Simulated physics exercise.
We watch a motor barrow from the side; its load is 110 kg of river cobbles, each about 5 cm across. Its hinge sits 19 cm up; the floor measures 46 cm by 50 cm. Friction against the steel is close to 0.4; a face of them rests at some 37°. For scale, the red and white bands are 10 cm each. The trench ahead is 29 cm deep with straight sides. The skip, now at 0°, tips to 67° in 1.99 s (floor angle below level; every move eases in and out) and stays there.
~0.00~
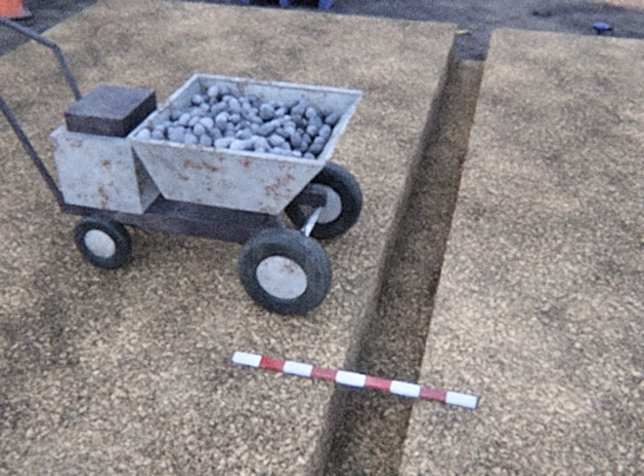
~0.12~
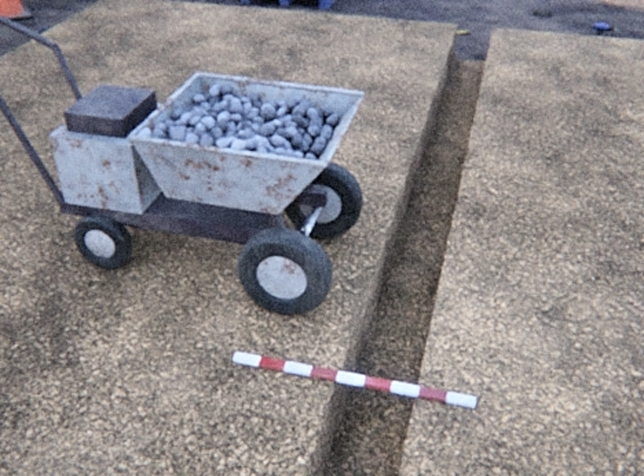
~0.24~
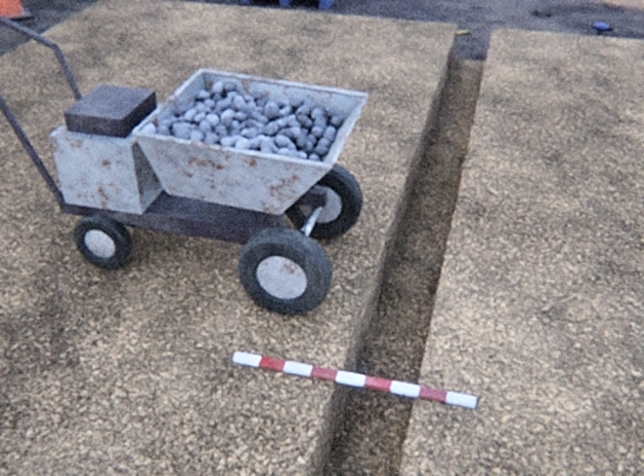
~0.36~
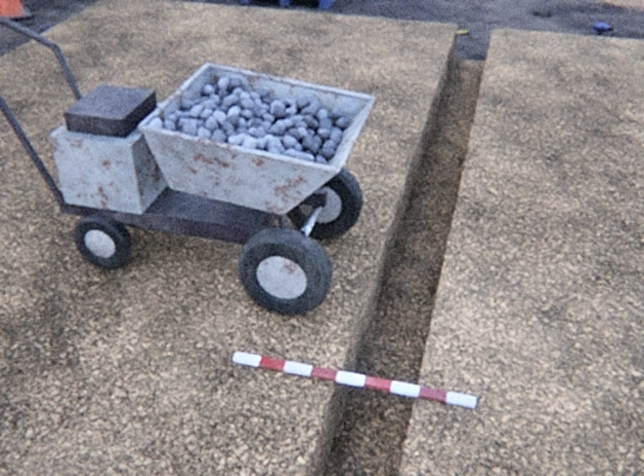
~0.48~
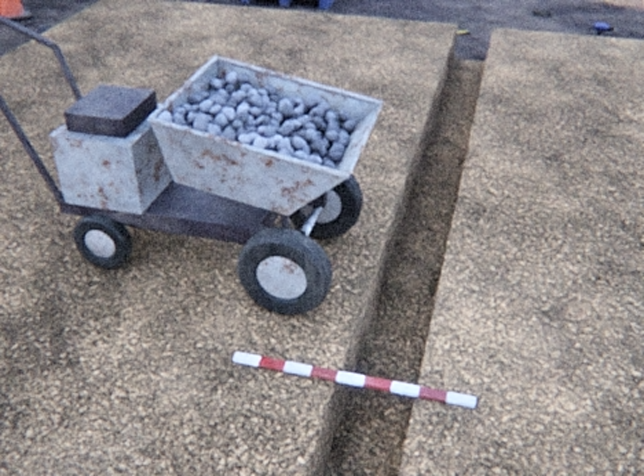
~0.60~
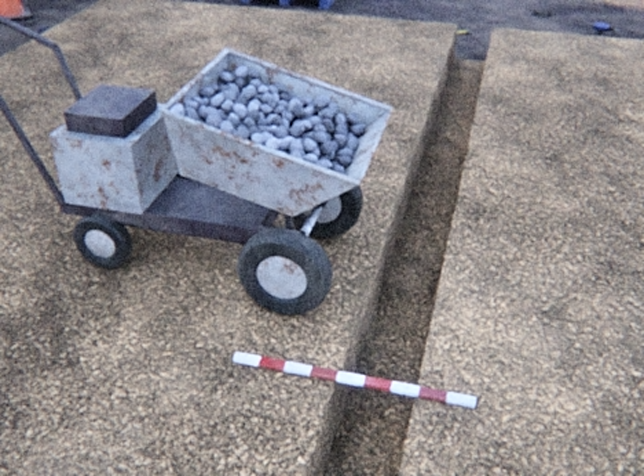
The footage shows a motor barrow loaded with grey river cobbles standing beside a straight-sided trench, a red and white banded pole lying across it, as the skip gradually tilts forward to the right while the wheels stay still.
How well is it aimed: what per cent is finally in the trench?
About 37 per cent.
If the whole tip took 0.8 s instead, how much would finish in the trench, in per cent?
It would be near 25 per cent.
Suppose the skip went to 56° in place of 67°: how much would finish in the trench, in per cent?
Then about 15 per cent.
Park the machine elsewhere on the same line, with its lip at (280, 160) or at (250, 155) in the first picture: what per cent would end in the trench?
Near 75 per cent from the first place, 100 from the second.
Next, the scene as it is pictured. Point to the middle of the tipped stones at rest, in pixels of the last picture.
Their middle is at about (463, 290).
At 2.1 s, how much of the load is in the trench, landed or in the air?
Some 0 per cent.
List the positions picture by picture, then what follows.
In the first frame, the skip is at 0°, its lip at (323, 164); the top of the load is at (257, 110).
The second frame shows lip at (325, 165), floor tilted 1°, highest stones at (245, 108); the stones move at 0.1 m/s on average.
The third frame shows lip at (330, 167), floor tilted 3°, highest stones at (230, 108); the stones move at 0.2 m/s on average.
In the fourth frame, the skip is at 6°, its lip at (338, 171); the top of the load is at (224, 99); the stones move at 0.3 m/s on average.
The fifth frame shows lip at (347, 176), floor tilted 10°, highest stones at (227, 93); the stones move at 0.3 m/s on average.
In the sixth frame, the skip is at 15°, its lip at (358, 184); the top of the load is at (231, 86); the stones move at 0.4 m/s on average.
After 1.5 s the floor is at 56°; 99 % in the skip, 1 % in the trench; the foremost stones are at (439, 232).
After 2.1 s the floor is at 67°; 60 % in the skip, 1 % in the trench, 40 % past the trench; the foremost stones are at (567, 309).
After 2.4 s the floor is at 67°; 37 % in the skip, 4 % in the trench, 59 % past the trench; the foremost stones are at (621, 305).
After 4.4 s the floor is at 67°; 0 % in the skip, 37 % in the trench, 63 % past the trench; the foremost stones are at (636, 312).
